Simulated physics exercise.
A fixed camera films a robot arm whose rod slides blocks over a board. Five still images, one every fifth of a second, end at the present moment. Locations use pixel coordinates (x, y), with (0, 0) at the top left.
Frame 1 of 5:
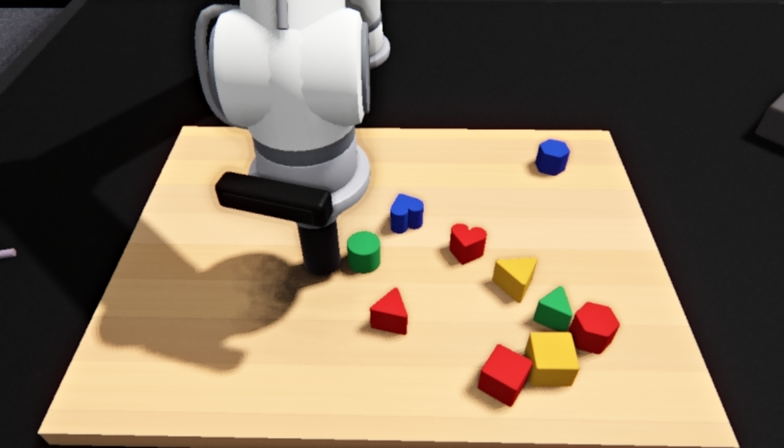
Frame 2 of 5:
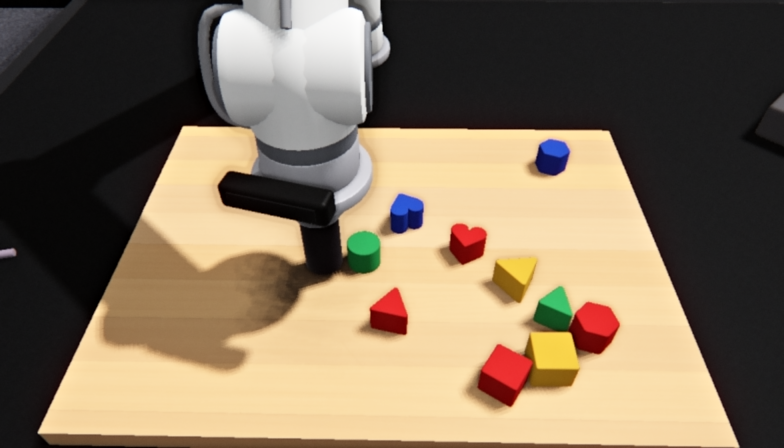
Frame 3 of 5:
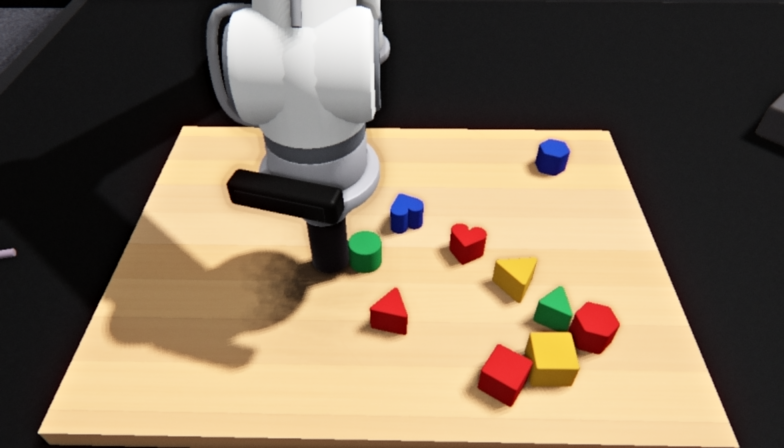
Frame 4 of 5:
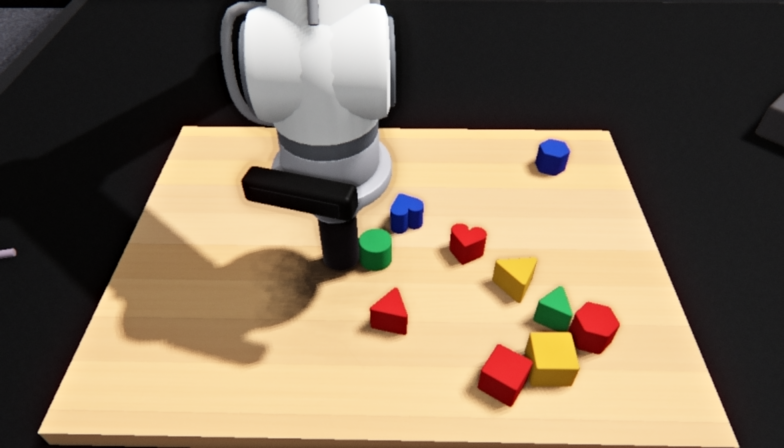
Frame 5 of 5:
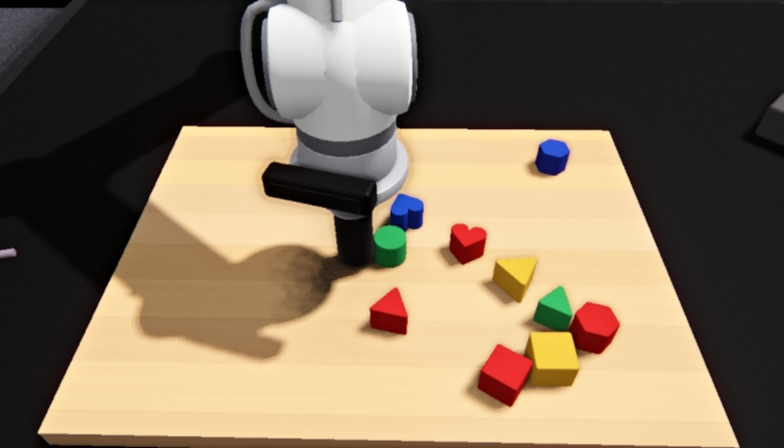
In this clip, a white robotic arm with a black rod moves right across a wooden board of coloured blocks, first nearing a green round block, then pushing it slightly right, closer to a blue heart-shaped block.
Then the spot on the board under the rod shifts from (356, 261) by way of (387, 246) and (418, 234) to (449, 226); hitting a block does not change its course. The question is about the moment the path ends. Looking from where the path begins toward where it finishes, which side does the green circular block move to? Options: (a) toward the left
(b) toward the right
My pick is b.
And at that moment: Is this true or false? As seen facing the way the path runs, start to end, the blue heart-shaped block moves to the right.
False.
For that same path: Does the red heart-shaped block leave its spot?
Yes, that is what happens.
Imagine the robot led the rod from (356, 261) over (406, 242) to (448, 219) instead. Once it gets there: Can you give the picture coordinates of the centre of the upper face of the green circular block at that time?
In the picture, that point is around (475, 216).
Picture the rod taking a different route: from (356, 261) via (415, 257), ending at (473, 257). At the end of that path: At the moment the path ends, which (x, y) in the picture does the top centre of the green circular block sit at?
Around pixel (478, 213).
What follows on the original path. One third of the way, rod at (388, 237); green circular block at (422, 230).
Two thirds of the way, rod at (418, 226); green circular block at (450, 227); blue heart-shaped block at (422, 191), turned 40° anticlockwise; red heart-shaped block at (483, 237).
At the end, rod at (450, 218); green circular block at (472, 227); red triangle not moved; blue heart-shaped block at (429, 186), turned 85° anticlockwise; red heart-shaped block at (500, 246).
